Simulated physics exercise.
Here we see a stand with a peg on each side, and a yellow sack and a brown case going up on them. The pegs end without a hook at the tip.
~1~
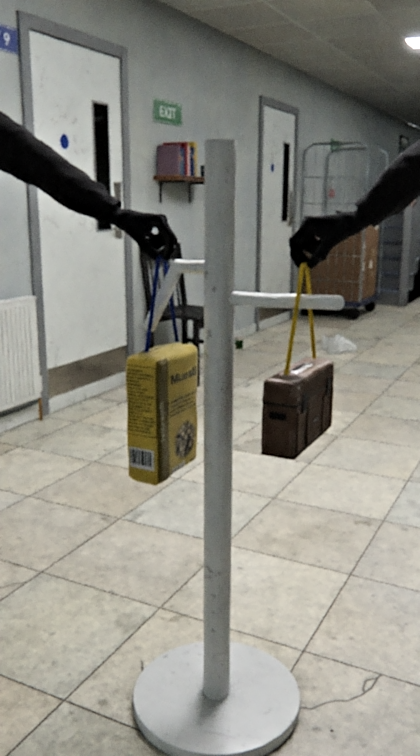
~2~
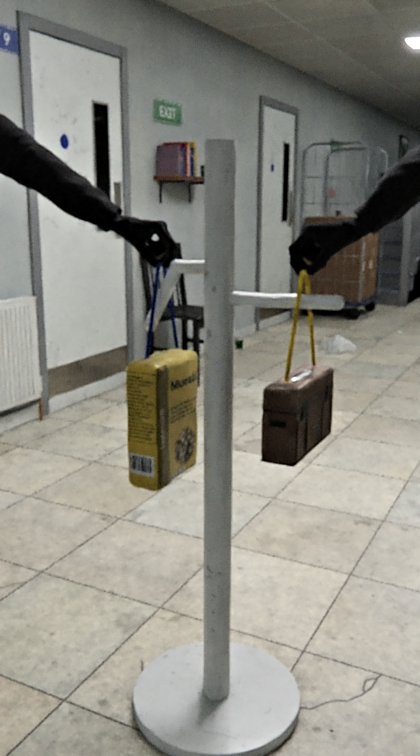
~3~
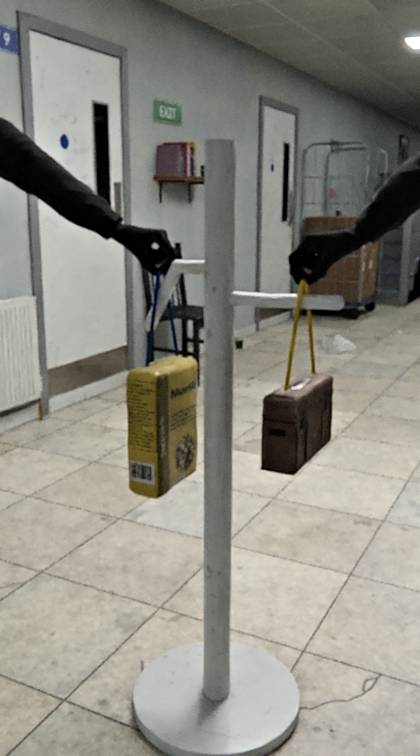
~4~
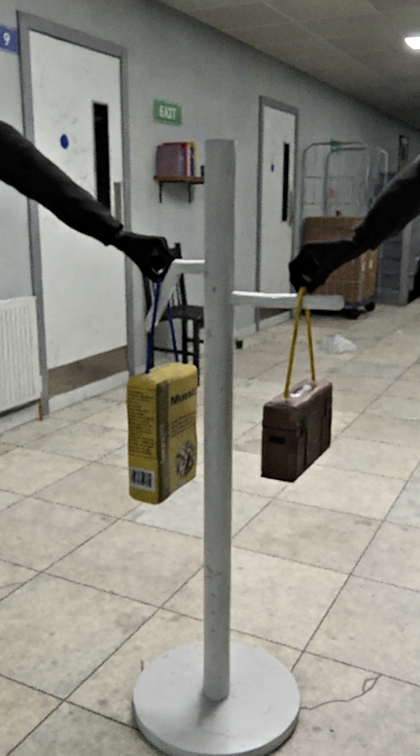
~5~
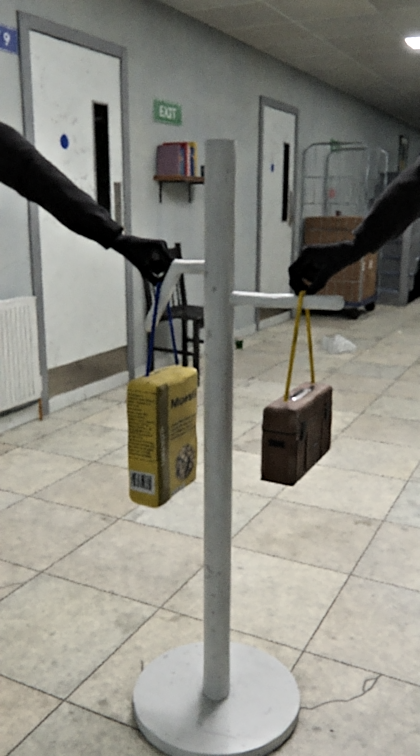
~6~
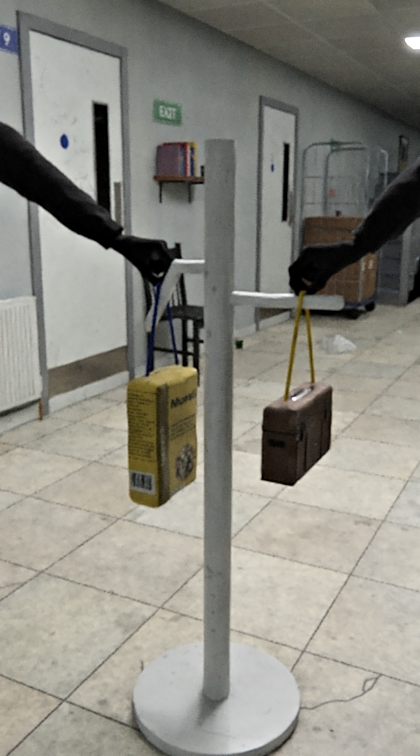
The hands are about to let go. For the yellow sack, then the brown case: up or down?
Outcome: I'd predict the yellow sack will not stay aloft; I'd predict the brown case will stay aloft.
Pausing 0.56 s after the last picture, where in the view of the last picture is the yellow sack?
Estimated position: (166, 633).
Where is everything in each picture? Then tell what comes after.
Yellow sack (163, 411); brown case (300, 405); left peg tip (150, 326); right peg tip (337, 303), in the first frame.
Yellow sack (164, 417); brown case (299, 411), in the second frame.
Yellow sack (164, 425); brown case (299, 420), in the third frame.
Yellow sack (164, 431); brown case (299, 427), in the fourth frame.
Yellow sack (164, 434); brown case (299, 430), in the fifth frame.
Yellow sack (164, 434); brown case (299, 430); left peg tip (150, 326), sloping steeply down; right peg tip (337, 303), about level, in the sixth frame.
Then, 0.30 s after the last picture, yellow sack falling near (165, 544); brown case hanging near (299, 431).
Then, 0.56 s after the last picture, yellow sack on the floor near (166, 633); brown case hanging near (297, 432).
At rest, yellow sack on the floor near (166, 633); brown case hanging near (296, 432). The yellow sack comes down and the brown case stays hanging.
